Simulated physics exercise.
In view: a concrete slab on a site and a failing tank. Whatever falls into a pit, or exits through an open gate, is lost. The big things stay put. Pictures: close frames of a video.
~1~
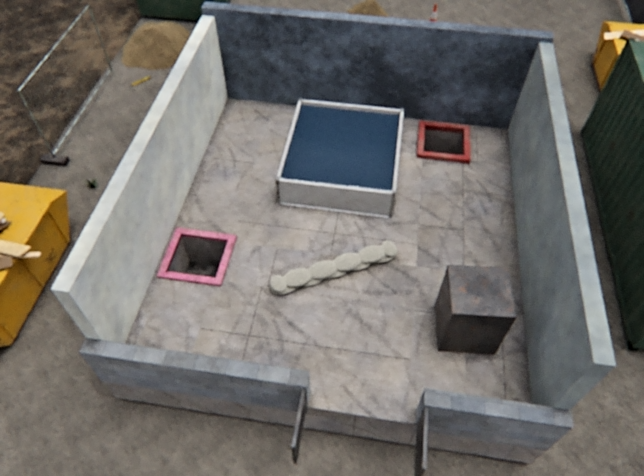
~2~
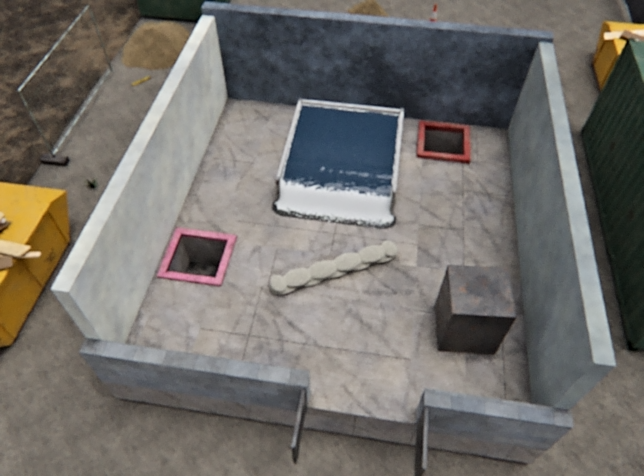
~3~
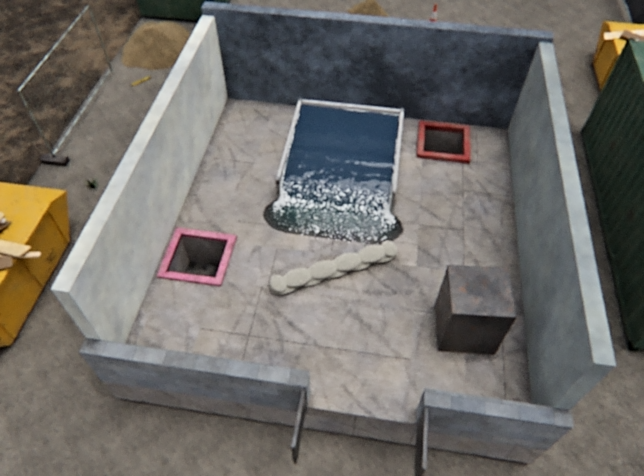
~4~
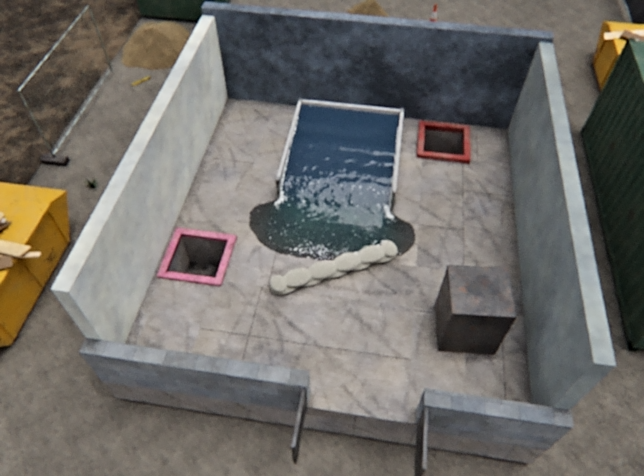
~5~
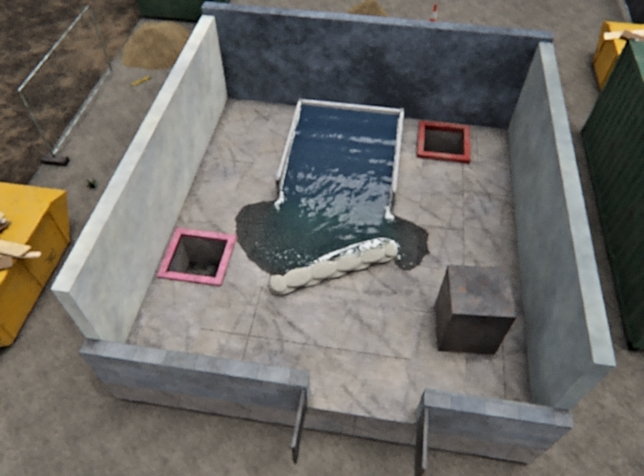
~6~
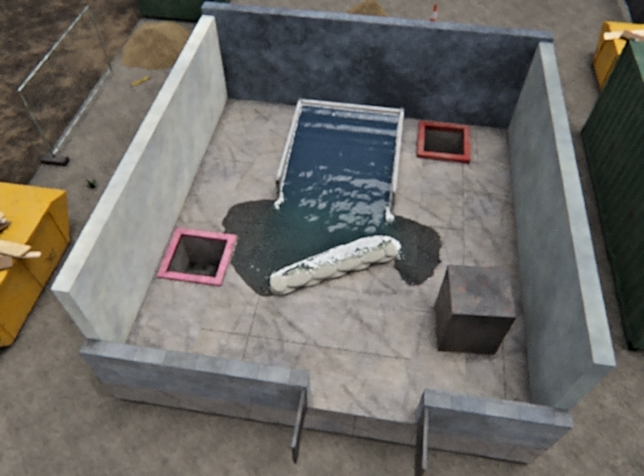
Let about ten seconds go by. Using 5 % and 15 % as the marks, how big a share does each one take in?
Shares taken in: Gate - between 5 and 15 %; pink pit - over 15 %; red pit - under 5 %.
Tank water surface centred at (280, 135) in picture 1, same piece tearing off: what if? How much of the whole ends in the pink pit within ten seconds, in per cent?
The pink pit takes 35 per cent.
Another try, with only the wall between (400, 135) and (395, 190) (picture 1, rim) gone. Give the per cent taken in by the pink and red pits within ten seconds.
Estimates in per cent: Pink 2, red 8.
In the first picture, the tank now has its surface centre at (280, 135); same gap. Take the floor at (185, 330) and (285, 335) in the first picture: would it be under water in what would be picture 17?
Swamped, swamped.
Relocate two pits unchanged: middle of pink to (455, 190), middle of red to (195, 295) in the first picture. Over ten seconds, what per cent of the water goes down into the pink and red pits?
Per cent by pit - pink: 0 / red: 10.
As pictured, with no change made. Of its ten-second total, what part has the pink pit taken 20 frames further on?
My guess is about 50 %.
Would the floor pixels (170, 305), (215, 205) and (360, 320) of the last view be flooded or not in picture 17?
Taking them in the order given: Swamped, then spared, then swamped.
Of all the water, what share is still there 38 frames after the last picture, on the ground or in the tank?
My reckoning gives about 76 %.
A moment on, water covers 30 % of the floor; the gate 0 %, the pink pit 0 %, the red pit 0 %.
Next, water covers 50 % of the floor; the gate 0 %, the pink pit 4 %, the red pit 0 %.
Then, water covers 60 % of the floor; the gate 2 %, the pink pit 11 %, the red pit 0 %.
Later, water covers 80 % of the floor; the gate 4 %, the pink pit 20 %, the red pit 0 %.
In the end, water covers 95 % of the floor; the gate 7 %, the pink pit 22 %, the red pit 0 %.
